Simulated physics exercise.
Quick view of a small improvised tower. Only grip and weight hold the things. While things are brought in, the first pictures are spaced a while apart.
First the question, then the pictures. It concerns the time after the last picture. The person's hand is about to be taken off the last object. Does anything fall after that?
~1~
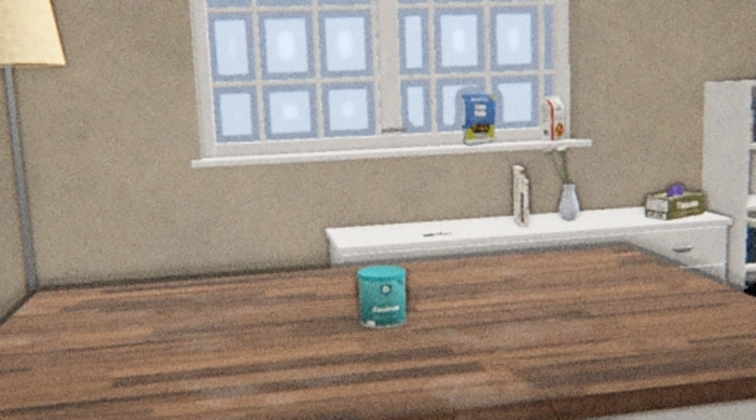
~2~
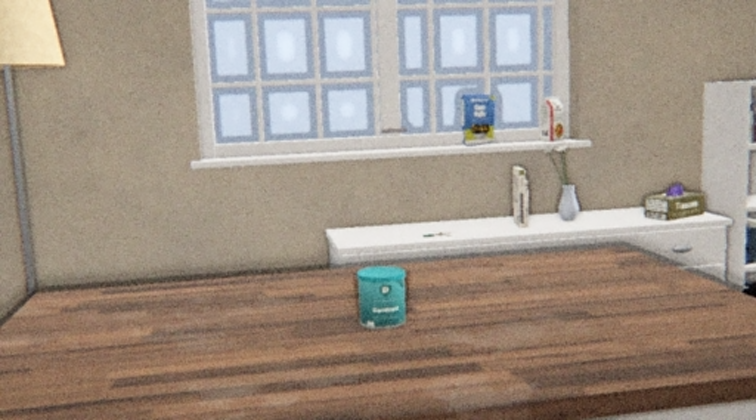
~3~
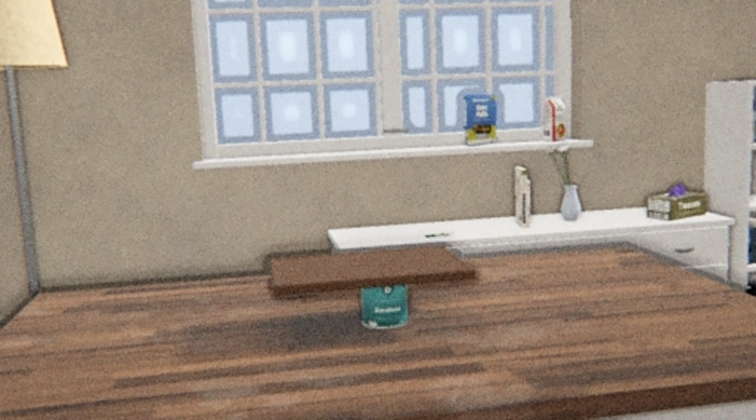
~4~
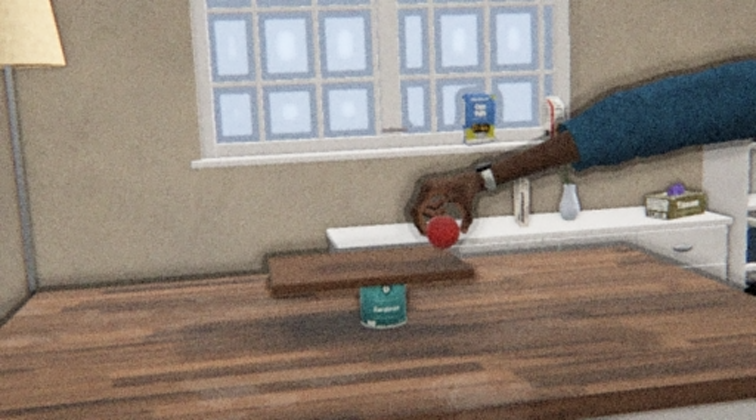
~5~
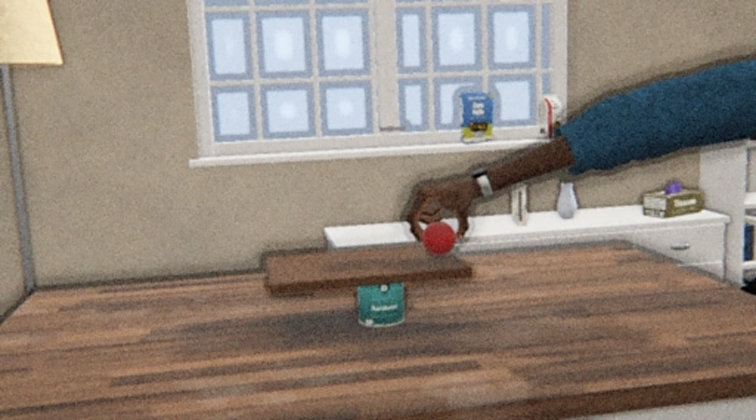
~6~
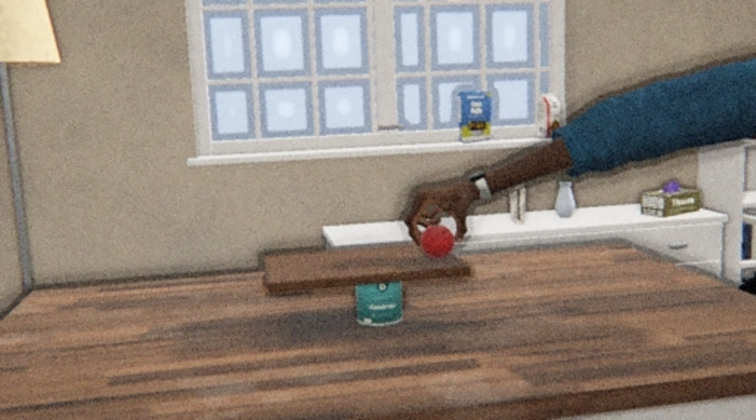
Oh, it remains standing just fine.
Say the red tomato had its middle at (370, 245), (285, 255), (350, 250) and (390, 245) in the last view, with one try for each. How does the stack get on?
So, first go it stays put, second go it comes down, third go it stays put, fourth go it stays put.
Then, 0.80 s later than the last frame, all is still.
Then, 1.70 s later than the last frame, red tomato resting near (438, 242).
When it is over, all 3 as before. End places, in pixels of the last picture, red tomato near (438, 242). The stack stays up.
